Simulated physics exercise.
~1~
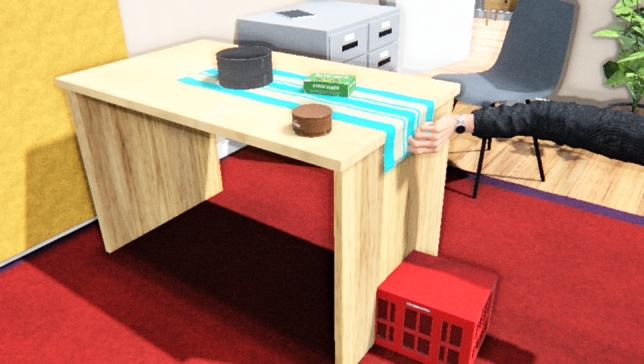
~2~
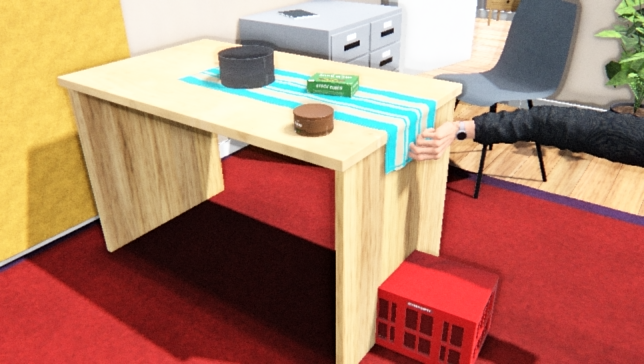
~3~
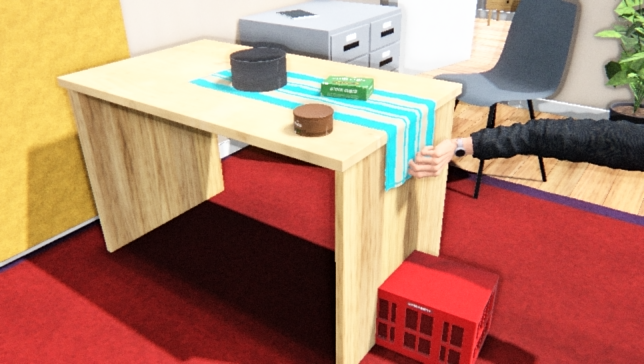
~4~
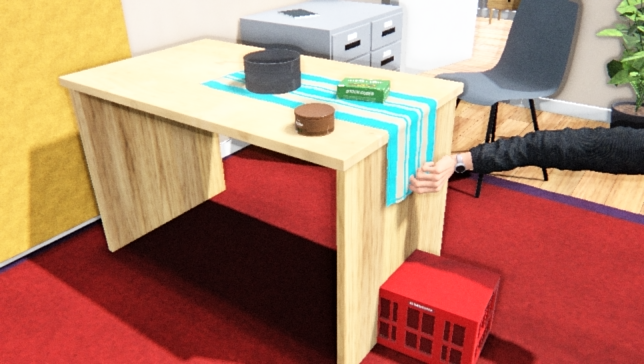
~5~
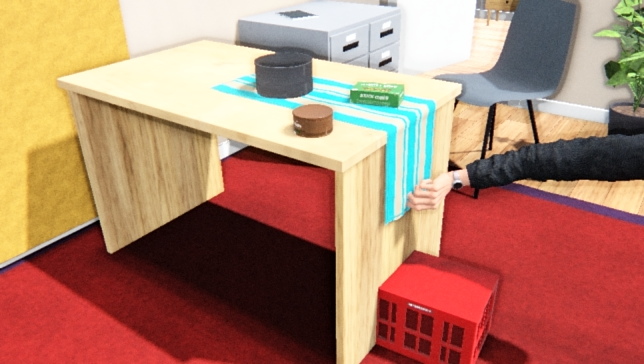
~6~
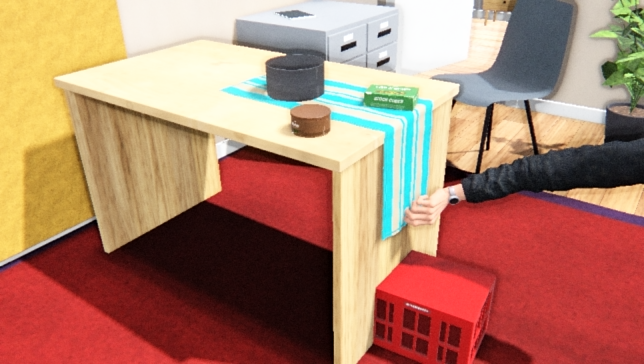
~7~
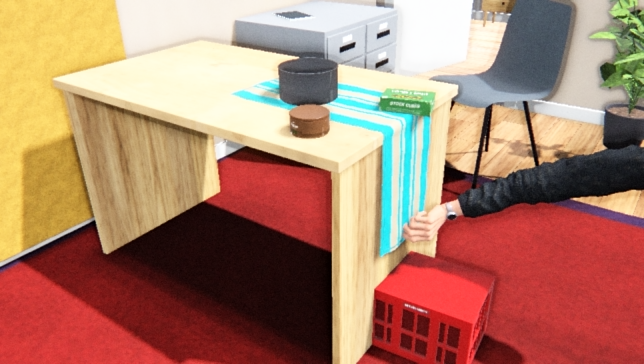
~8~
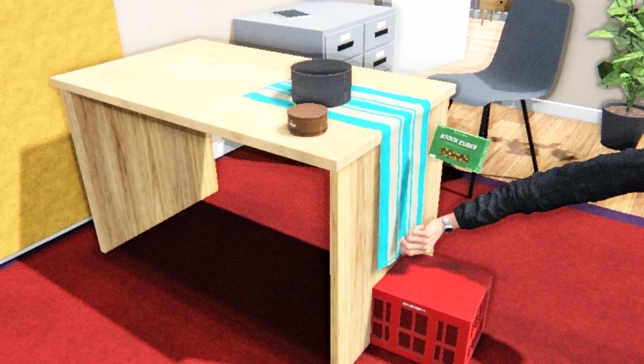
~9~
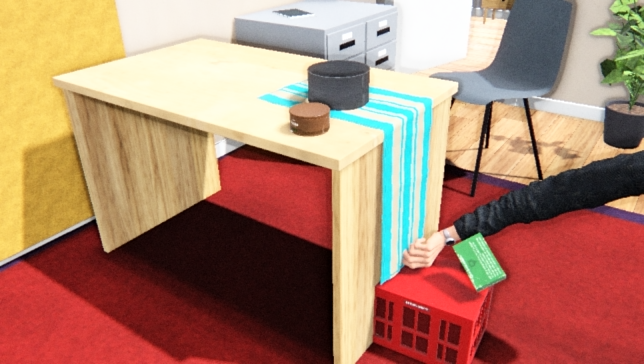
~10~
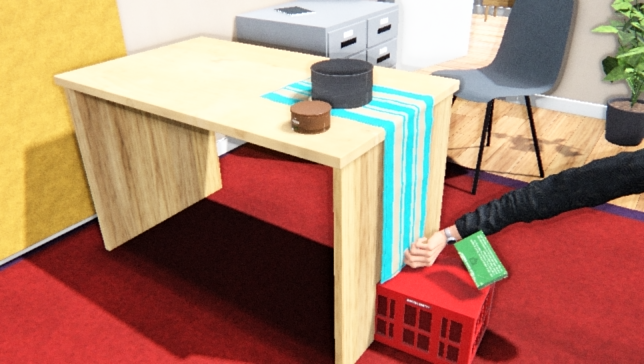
A hand pulls a turquoise striped cloth down the desk's end, and the green packet falls off.
